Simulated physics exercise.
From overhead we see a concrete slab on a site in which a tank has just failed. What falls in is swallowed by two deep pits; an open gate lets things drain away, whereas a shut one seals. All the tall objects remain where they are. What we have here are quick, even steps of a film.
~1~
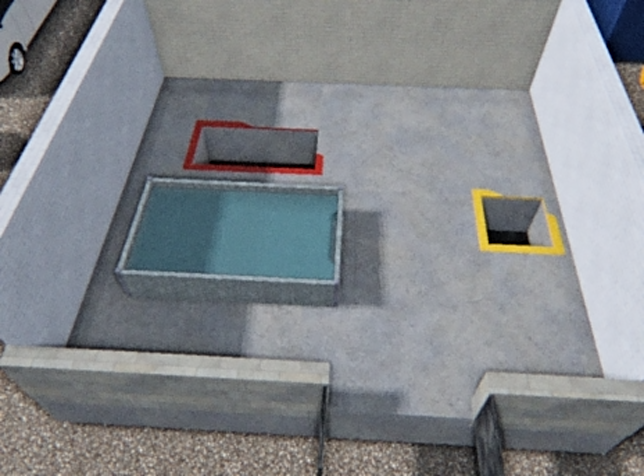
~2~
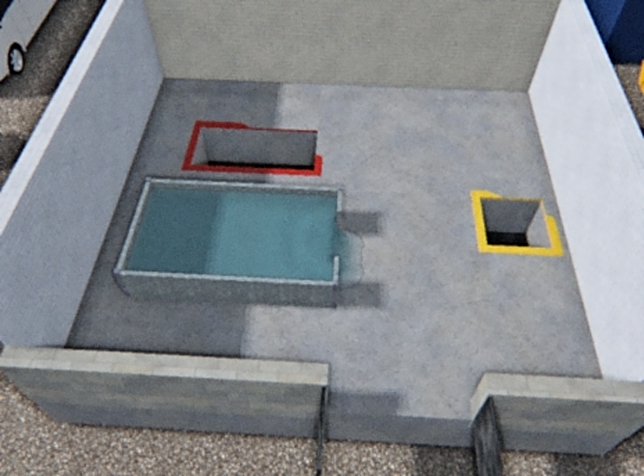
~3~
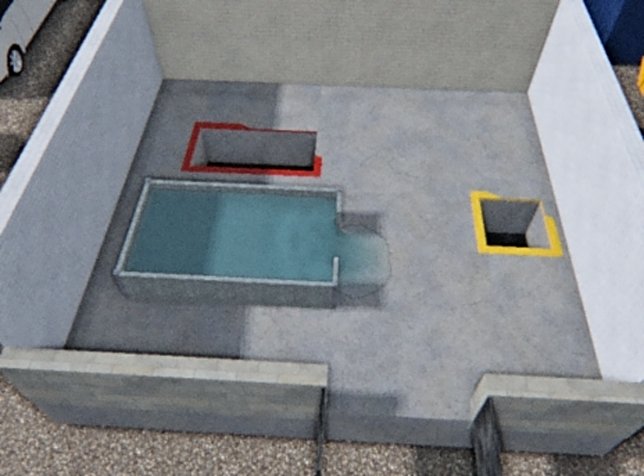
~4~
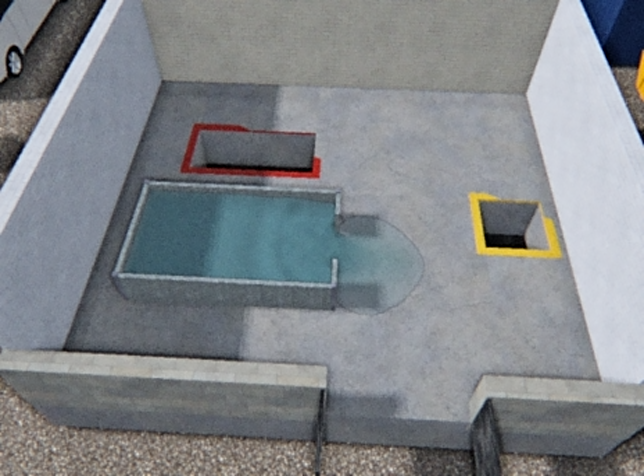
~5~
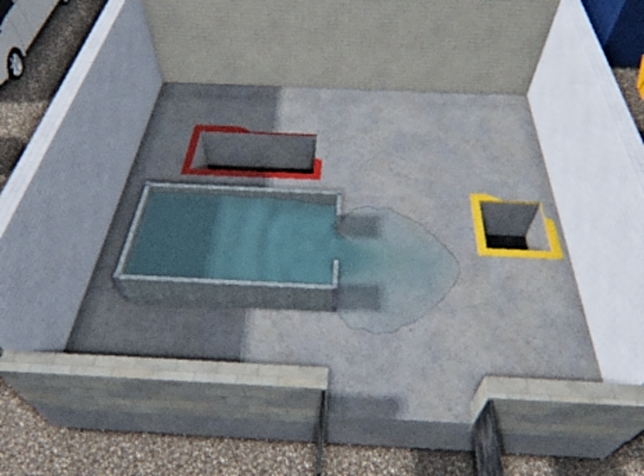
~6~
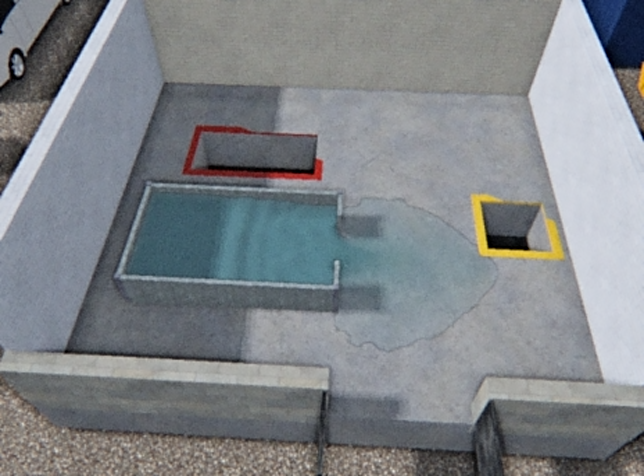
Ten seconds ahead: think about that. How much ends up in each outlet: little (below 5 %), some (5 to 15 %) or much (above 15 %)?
Outlet by outlet: Gate - some, red pit - little, yellow pit - much.
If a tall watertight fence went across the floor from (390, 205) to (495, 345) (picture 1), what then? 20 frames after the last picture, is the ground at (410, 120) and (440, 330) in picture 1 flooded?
First spot not reached; second spot swamped.
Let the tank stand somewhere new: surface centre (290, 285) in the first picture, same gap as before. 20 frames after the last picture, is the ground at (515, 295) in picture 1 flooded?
Soaked.
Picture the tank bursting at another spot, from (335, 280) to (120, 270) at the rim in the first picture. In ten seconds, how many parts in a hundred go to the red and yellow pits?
Red 8 %, yellow 8 %.
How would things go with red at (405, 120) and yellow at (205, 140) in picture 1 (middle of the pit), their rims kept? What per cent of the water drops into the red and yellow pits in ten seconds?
Red gets 15 in a hundred; yellow gets 0 in a hundred.
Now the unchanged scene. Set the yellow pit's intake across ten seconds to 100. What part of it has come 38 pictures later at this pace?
That comes out to 65 per cent by my count.
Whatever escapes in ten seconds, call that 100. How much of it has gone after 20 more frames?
I'd estimate close to 25 per cent.
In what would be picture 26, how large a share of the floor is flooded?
Roughly 35 per cent.
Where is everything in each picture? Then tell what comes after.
The first frame shows still water in the water tank at (237, 231).
In the second frame, the front is at (348, 283), out from the gap at (335, 251).
In the third frame, the front is at (383, 275), out from the gap at (334, 253).
In the fourth frame, water pours out at (333, 254) and has run to (416, 271).
In the fifth frame, water pours out at (334, 255) and has run to (452, 273).
In the sixth frame, water pours out at (335, 255) and has run to (488, 279).
A moment on, water covers 20 % of the floor; the gate 0 %, the red pit 0 %, the yellow pit 1 %.
Next, water covers 30 % of the floor; the gate 0 %, the red pit 0 %, the yellow pit 4 %.
Then, water covers 35 % of the floor; the gate 1 %, the red pit 0 %, the yellow pit 10 %.
Later, water covers 45 % of the floor; the gate 4 %, the red pit 0 %, the yellow pit 20 %.
In the end, water covers 60 % of the floor; the gate 10 %, the red pit 0 %, the yellow pit 31 %.
